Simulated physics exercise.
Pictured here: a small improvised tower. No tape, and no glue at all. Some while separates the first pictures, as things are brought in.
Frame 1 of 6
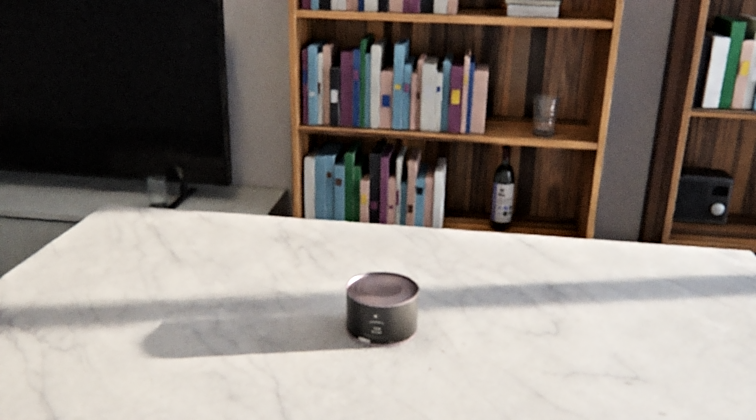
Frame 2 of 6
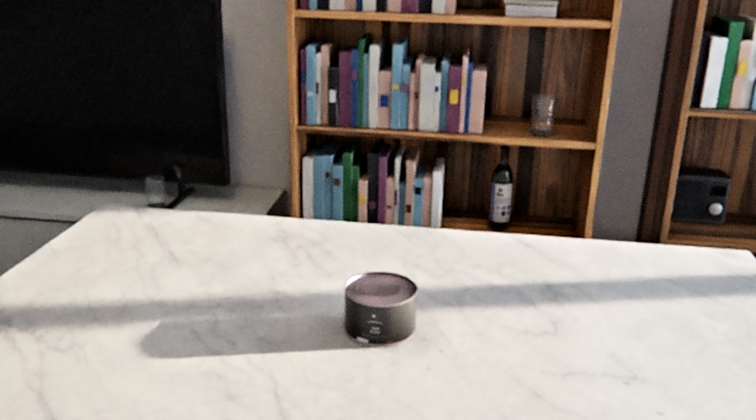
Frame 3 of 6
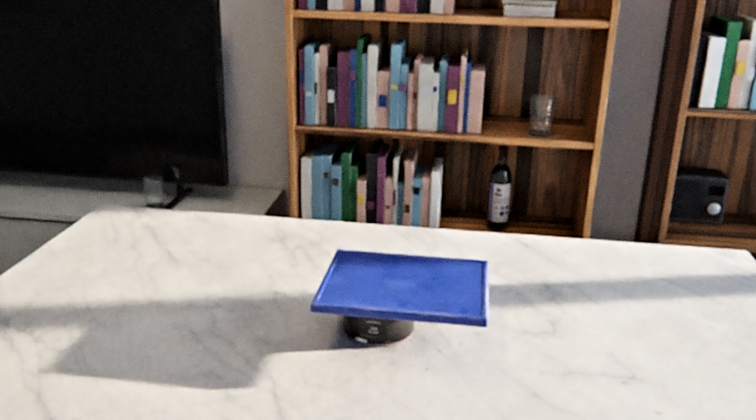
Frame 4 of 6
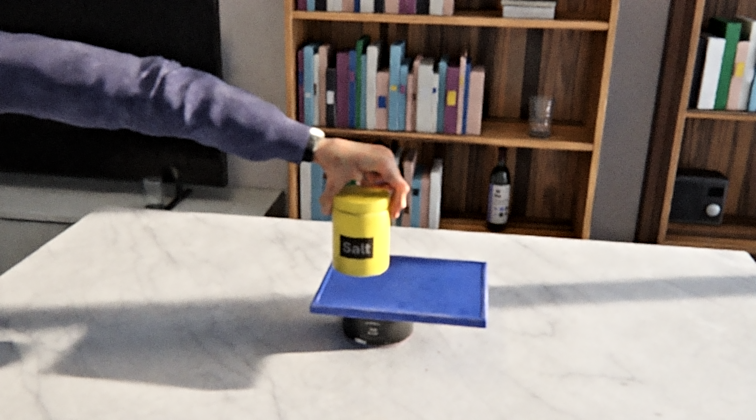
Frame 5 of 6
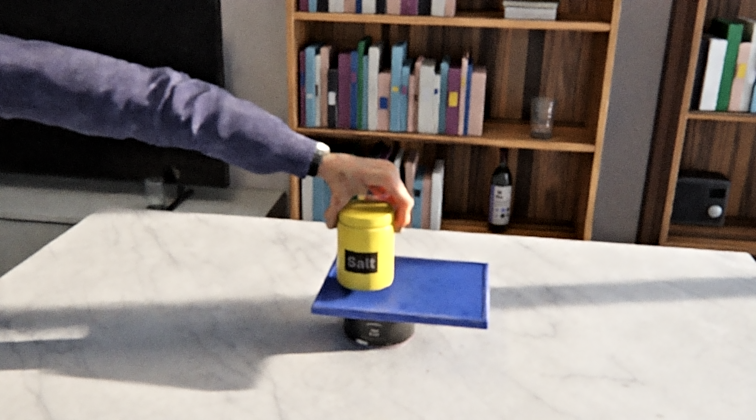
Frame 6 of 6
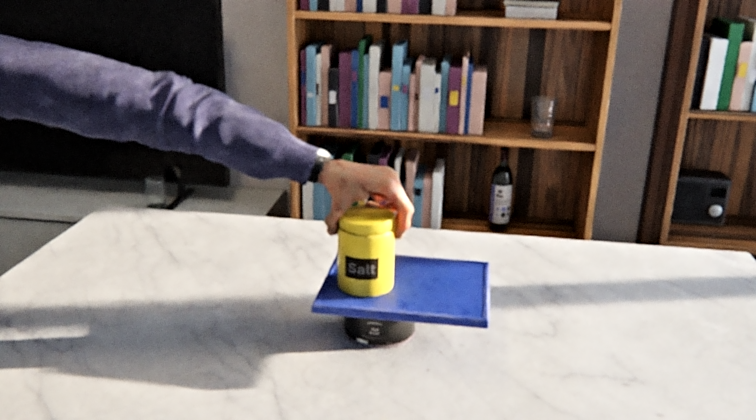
In a living room seen from slightly above a pale marble table, a bookcase of colourful books stands behind, with a dark television screen at left. A small black tub sits alone mid-table, then a blue tray lies on top of it. From the left, a purple-sleeved arm lowers a yellow salt jar onto the tray's left part and keeps hold of it, the camera nearly still.
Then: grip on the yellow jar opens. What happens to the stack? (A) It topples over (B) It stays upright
B, it stays upright.
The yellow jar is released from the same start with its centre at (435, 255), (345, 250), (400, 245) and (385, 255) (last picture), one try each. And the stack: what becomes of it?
The first time it collapses, the second time it stays standing, the third time it stays standing, and the fourth time it stays standing.
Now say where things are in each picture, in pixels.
The last thing is not in view yet; black tub (382, 308), in the first frame.
The last thing is not in view yet; black tub (380, 308), in the second frame.
The last thing is not in view yet, in the third frame.
Coming down; yellow jar (361, 230), in the fourth frame.
Coming down; yellow jar (366, 244), in the fifth frame.
Set down, still held; yellow jar (366, 250), in the sixth frame.
Then, 0.80 s after the last picture, nothing has stirred.
Then, 1.70 s after the last picture, yellow jar resting near (366, 251).
At rest, all 3 in place. Seen from the same camera at the end, yellow jar near (366, 250). The stack holds.
